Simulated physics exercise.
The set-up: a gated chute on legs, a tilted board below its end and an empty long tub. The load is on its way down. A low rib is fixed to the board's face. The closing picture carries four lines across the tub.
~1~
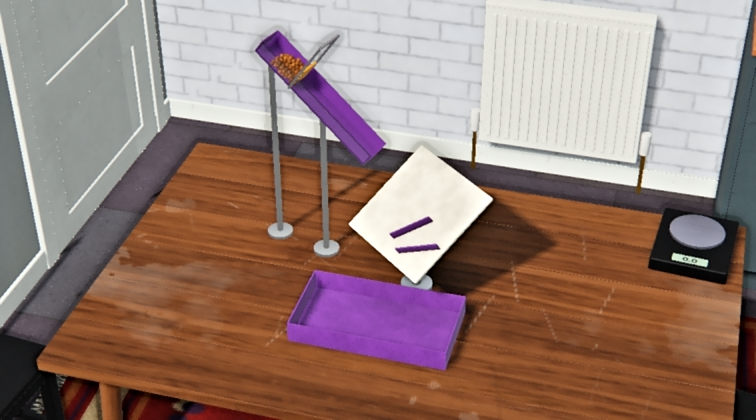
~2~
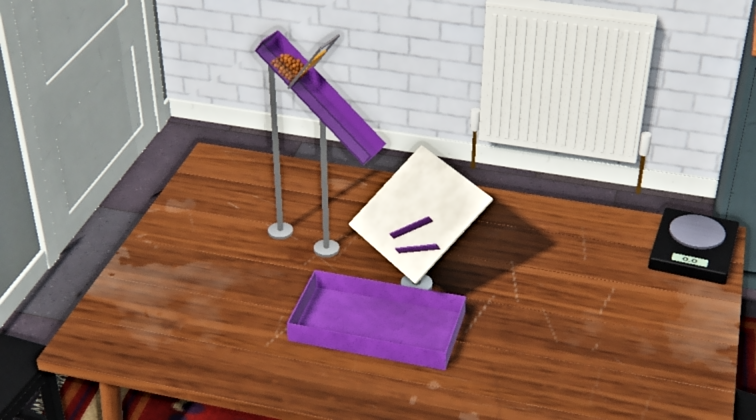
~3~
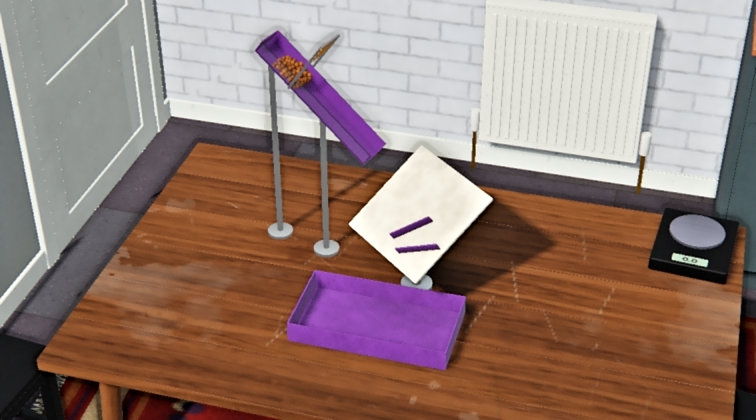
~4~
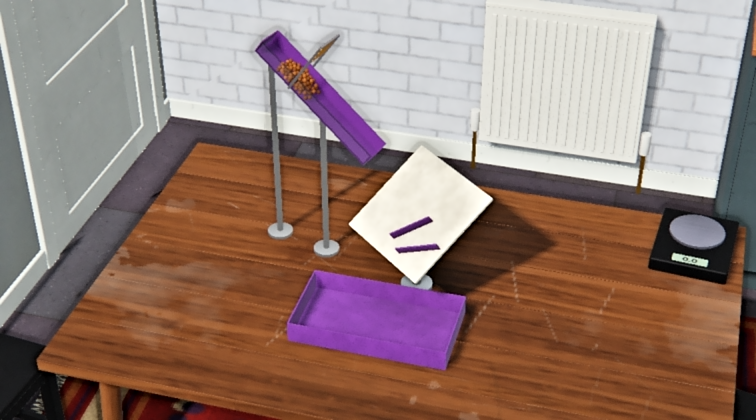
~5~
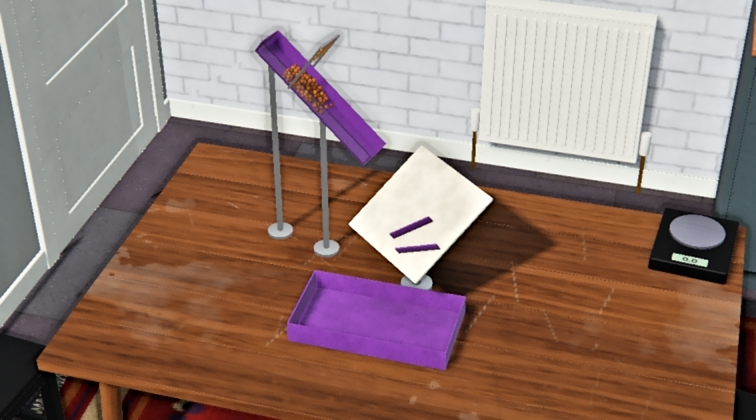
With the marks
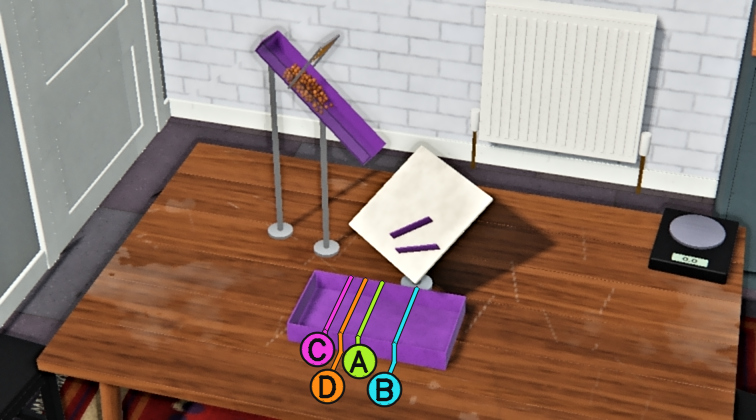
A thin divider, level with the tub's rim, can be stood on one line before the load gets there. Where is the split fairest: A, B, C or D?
I would pick line C.
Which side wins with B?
The left side.
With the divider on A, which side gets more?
More lands on the left.
On the marked copy, line A crosses the front rim at (358, 336); line B crosses the front rim at (394, 343); line C crosses the front rim at (325, 330); line D crosses the front rim at (340, 333).
If A is chosen, of what is caught, nearly all on the left of the divider, a stray few on the right.
If B is chosen, of what is caught, all on the left of the divider, none on the right.
If C is chosen, of what is caught, about half on the left of the divider, about half on the right.
If D is chosen, of what is caught, nearly all on the left of the divider, a small part on the right.
